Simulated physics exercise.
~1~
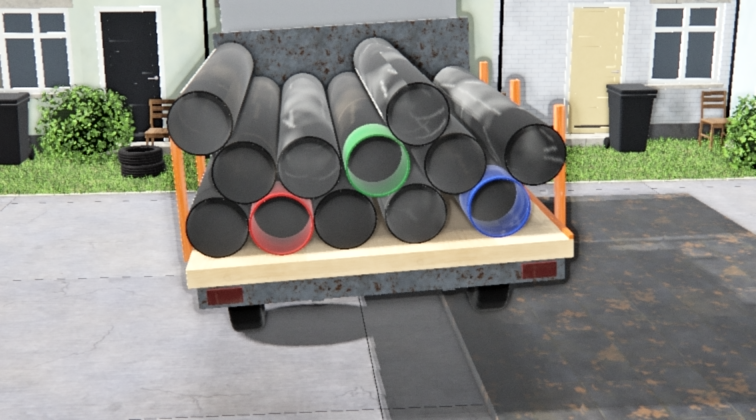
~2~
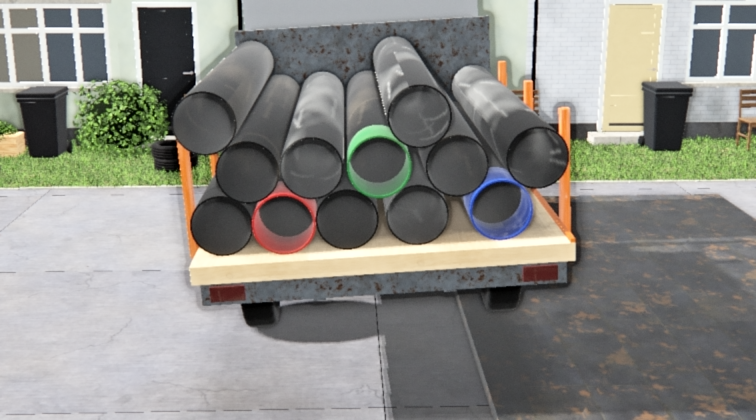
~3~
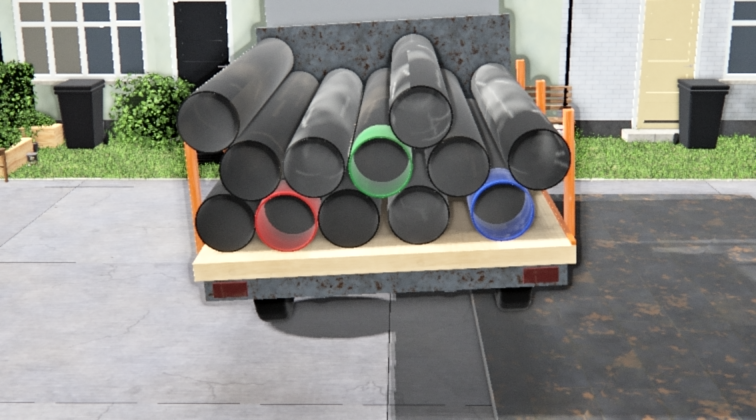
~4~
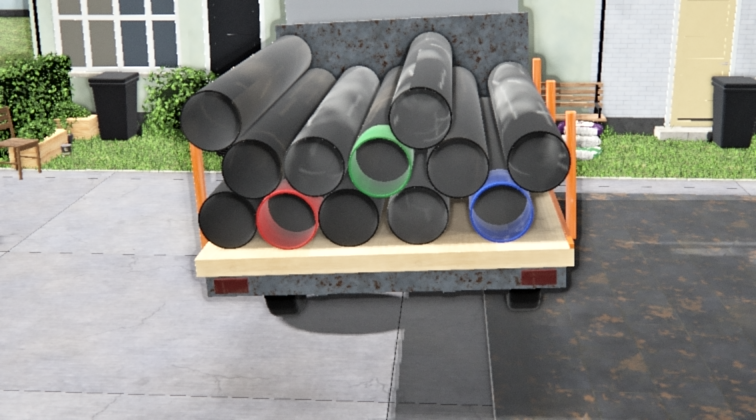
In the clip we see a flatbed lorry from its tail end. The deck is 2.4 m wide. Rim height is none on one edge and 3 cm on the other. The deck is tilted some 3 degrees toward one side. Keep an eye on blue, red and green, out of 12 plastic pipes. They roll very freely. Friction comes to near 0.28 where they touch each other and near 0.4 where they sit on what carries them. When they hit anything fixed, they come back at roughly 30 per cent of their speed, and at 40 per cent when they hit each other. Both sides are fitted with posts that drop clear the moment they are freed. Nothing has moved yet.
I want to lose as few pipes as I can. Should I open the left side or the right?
Open the right side.
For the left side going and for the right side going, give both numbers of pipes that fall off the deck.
12 if the left side goes, 1 if the right side goes.
With the left side gone, after 3.2 s, blue is on the deck, 110 cm from the left edge, rolling left; red is down on the left; green is dropping off the left side; 7 off so far.
With the left side gone, finally, blue is dropping off the left side; red is down on the left; green is on the ground to the left; 12 off so far.
With the right side gone, after 0.7 s, blue is on the deck, 30 cm from the right edge, rolling right; red is on the deck, 60 cm from the left edge; green is up on others, 120 cm from the right edge; 1 off so far.
With the right side gone, finally, blue is on the deck, 20 cm from the right edge; red is on the deck, 60 cm from the left edge; green is up on others, 120 cm from the right edge; 1 off so far.
